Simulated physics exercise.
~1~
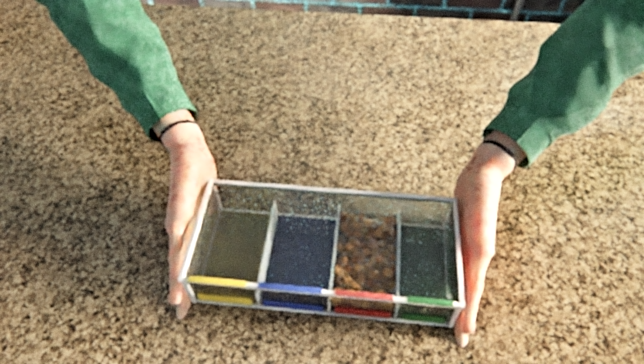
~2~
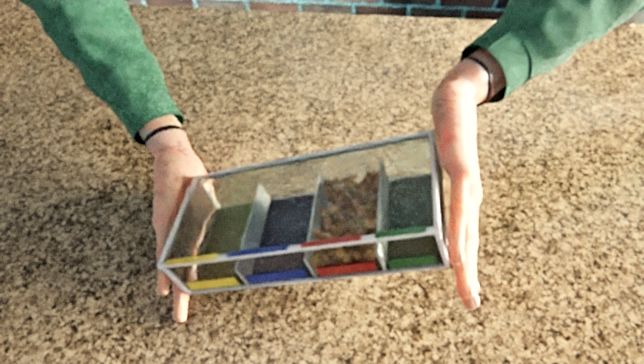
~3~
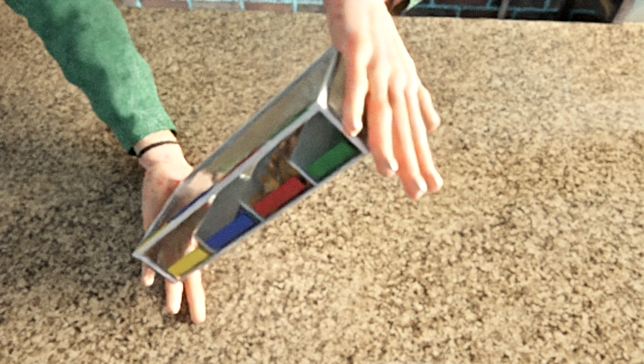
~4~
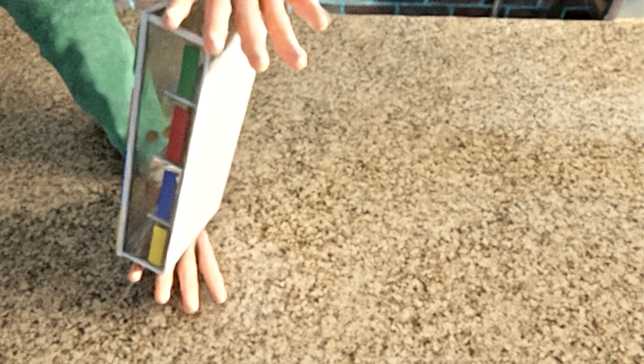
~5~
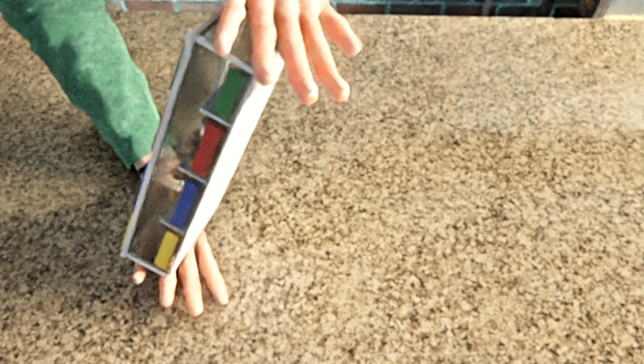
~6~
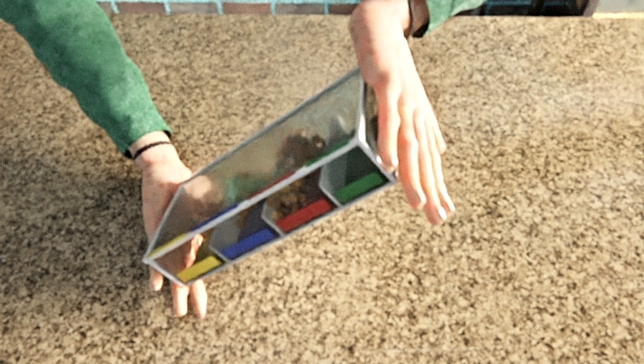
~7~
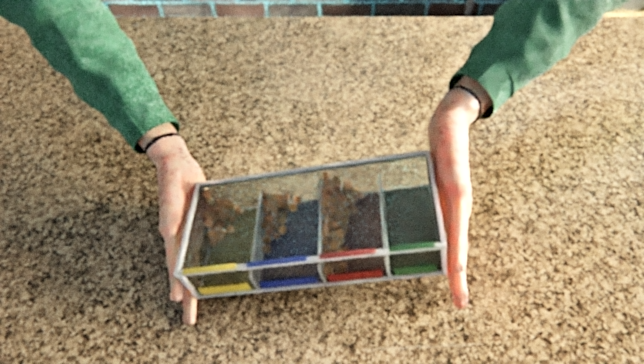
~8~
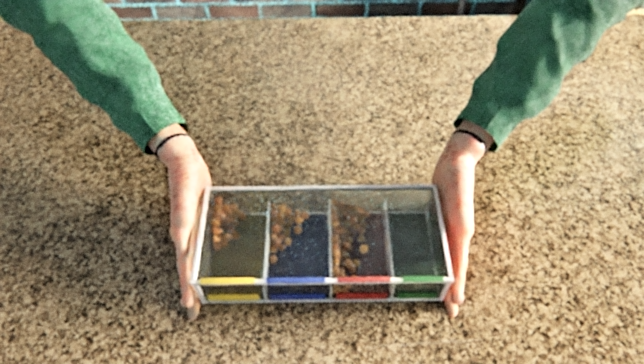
A clear, lidded box with four compartments, marked yellow, blue, red and green from left to right, is held between two hands in green sleeves above a speckled tan surface, seen from above. Small brown roasted chickpeas lie in the red section. The right hand lifts its end, tipping the box steeply until it stands nearly upright on its lower left corner. The hands then lower it back until it is level. Some chickpeas have spilled leftward over the partitions, and they finally rest in the yellow, blue and red sections, with most still in red and none in green.
